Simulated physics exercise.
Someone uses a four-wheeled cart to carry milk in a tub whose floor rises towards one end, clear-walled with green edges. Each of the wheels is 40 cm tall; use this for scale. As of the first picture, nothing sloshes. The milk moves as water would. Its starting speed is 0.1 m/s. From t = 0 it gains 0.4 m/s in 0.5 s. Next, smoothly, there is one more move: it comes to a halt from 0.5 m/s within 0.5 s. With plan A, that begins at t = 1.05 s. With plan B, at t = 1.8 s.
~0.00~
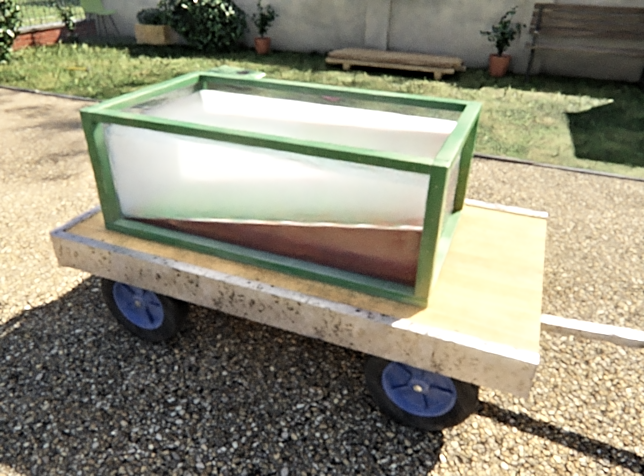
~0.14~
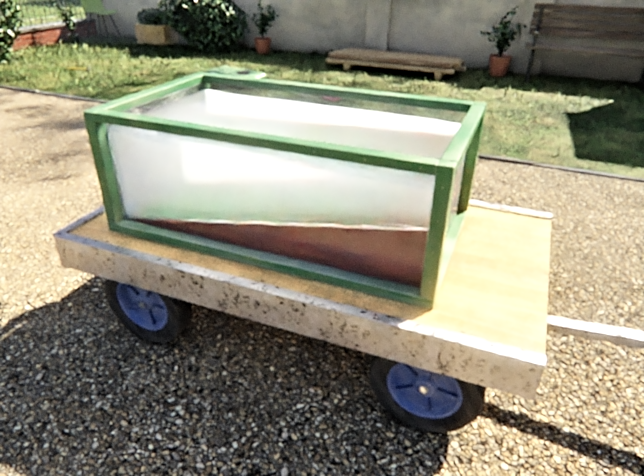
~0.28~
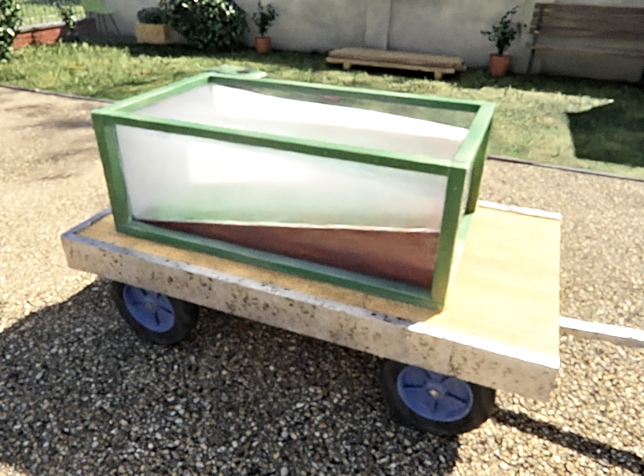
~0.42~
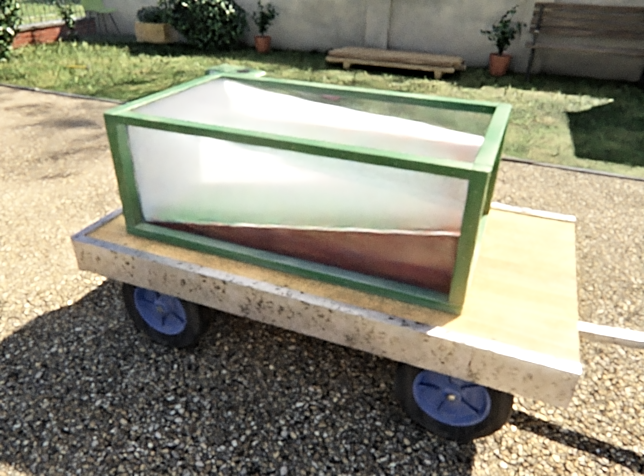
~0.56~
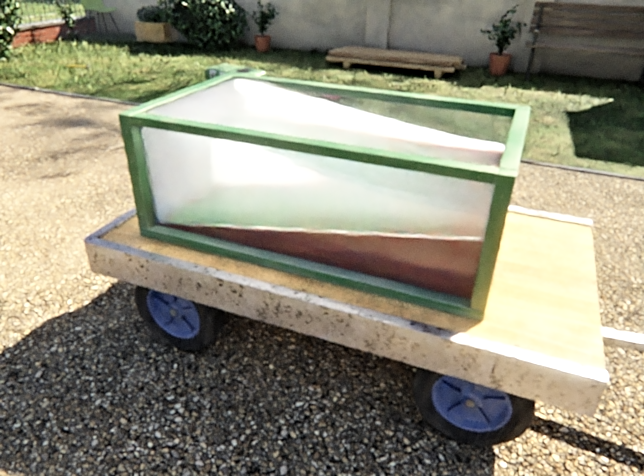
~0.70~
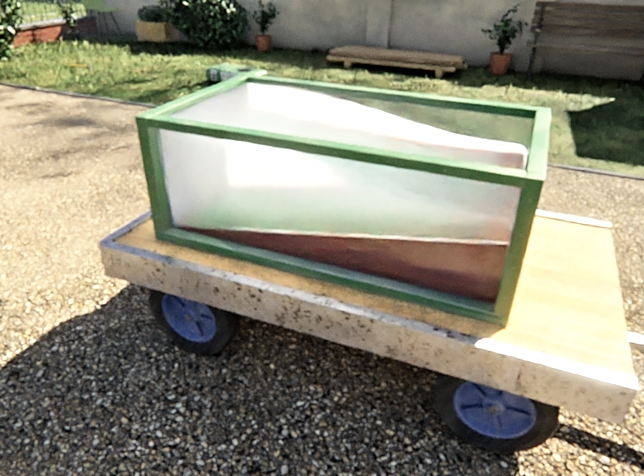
The clip shows a four-wheeled cart rolling to the right across gravel, carrying a clear-walled, green-edged tub of white liquid, whose surface starts out level, then climbs towards the left end and remains tilted as the cart moves.
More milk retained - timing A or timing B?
Timing B retains more.
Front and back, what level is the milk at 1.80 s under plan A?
Front 46 cm, back 28 cm.
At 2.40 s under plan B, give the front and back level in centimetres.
The front reads 44 cm and the back 38 cm.
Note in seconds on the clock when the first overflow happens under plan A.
I'd put it at near 1.6 seconds.
For plan A, 1.80 s in, the surface is 46 cm up at the front and 29 cm at the back; 4 per cent is out, over the front.
For plan A, 4.53 s in, 9 per cent is out, over the front, 19 of 228 litres.
For plan B, 2.40 s in, the surface is 44 cm up at the front and 37 cm at the back; 1 per cent is out, over the front.
For plan B, 5.28 s in, 1 per cent is out, over the front, 2 of 228 litres.
